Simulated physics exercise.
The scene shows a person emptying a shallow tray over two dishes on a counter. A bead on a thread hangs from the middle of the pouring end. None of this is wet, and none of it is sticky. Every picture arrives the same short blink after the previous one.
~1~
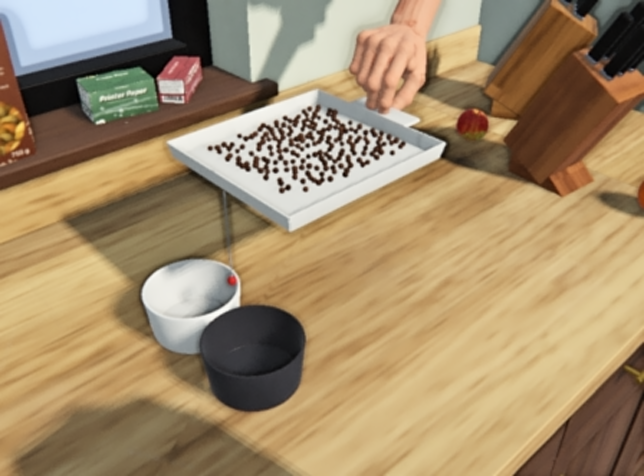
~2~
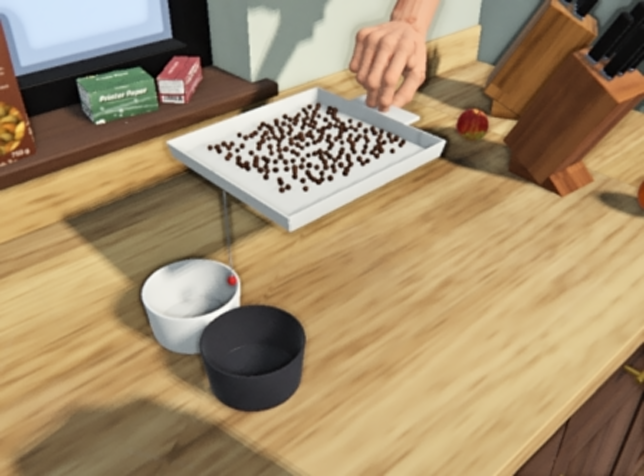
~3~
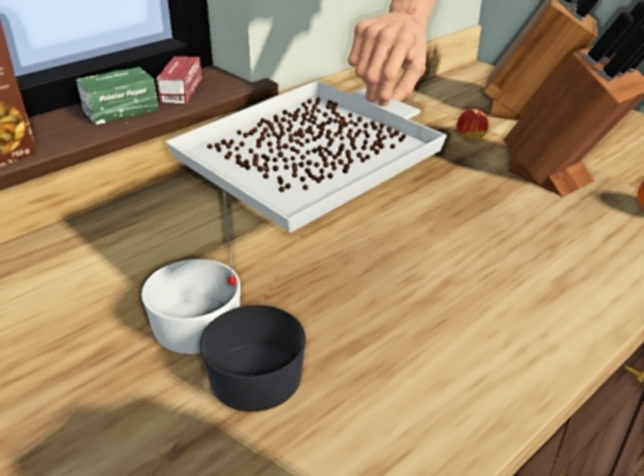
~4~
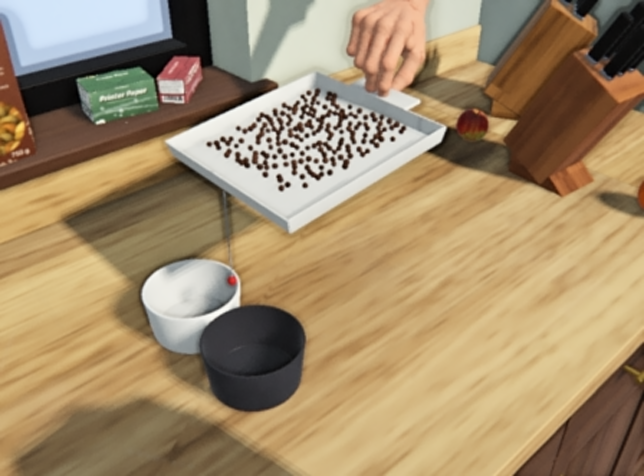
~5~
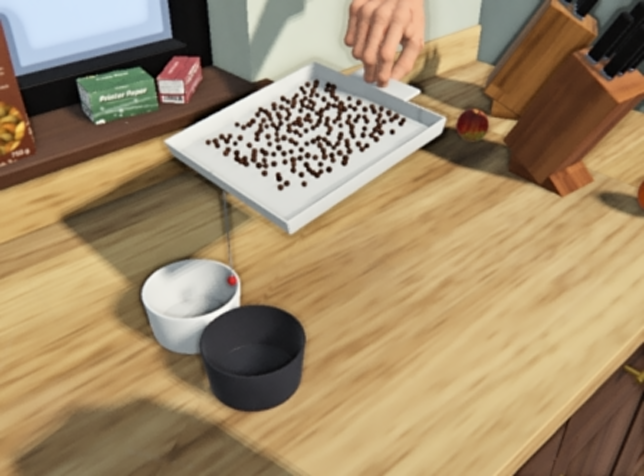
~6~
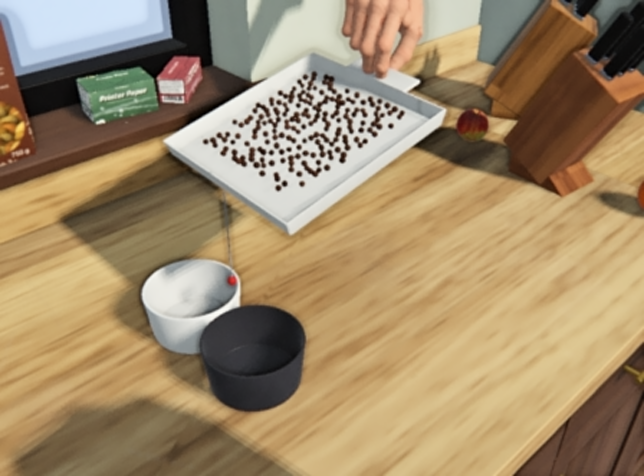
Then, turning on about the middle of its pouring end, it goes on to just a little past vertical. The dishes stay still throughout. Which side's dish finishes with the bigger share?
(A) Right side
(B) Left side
A.
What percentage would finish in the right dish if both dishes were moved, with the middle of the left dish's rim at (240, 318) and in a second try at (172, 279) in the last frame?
Roughly 20 % and 70 %.
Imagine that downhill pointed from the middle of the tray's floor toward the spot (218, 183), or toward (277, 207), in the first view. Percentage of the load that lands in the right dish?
Respectively 0 and 80 in a hundred.
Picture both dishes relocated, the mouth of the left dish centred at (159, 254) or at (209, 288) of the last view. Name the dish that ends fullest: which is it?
Try 1: The right-side dish; try 2: The right-side dish.
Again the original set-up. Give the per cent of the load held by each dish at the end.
Left dish: 20 %, right dish: 70 %.
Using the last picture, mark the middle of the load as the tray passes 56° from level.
Near (241, 180).
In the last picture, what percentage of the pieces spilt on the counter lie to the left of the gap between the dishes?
Near 100 per cent.
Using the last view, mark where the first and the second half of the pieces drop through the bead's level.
Near (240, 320) to start, and near (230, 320) afterwards.
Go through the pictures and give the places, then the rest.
The first picture shows corners of the pouring end (172, 142) and (290, 215), level; middle of the load (308, 146), allspice berries; left dish (153, 325); right dish (212, 381); bead on its thread (232, 280).
The second picture shows corners of the pouring end (172, 142) and (290, 215), level; middle of the load (308, 144).
The third picture shows corners of the pouring end (171, 142) and (289, 216), tipped barely, lowest at the right corner; middle of the load (308, 141).
The fourth picture shows corners of the pouring end (170, 141) and (289, 217), tipped a little, lowest at the right corner; middle of the load (307, 136).
The fifth picture shows corners of the pouring end (169, 141) and (288, 219), tipped a little, lowest at the right corner; middle of the load (306, 131).
The sixth picture shows corners of the pouring end (168, 140) and (288, 220), tipped a little, lowest at the right corner; middle of the load (304, 127); left dish (153, 325); right dish (212, 381).
Just after the last frame, tray tipped steeply; almost all on the tray; just a few in the right dish; just a few in the air.
A moment on, tray tipped right over; roughly half on the tray; about a tenth in the right dish; just a few outside both; roughly a third in the air.
Further on, tray tipped past a quarter turn; roughly two thirds in the right dish; roughly a quarter in the left dish; about a tenth outside both.
When it is over, tray tipped past a quarter turn; roughly two thirds in the right dish; roughly a quarter in the left dish; about a tenth outside both.
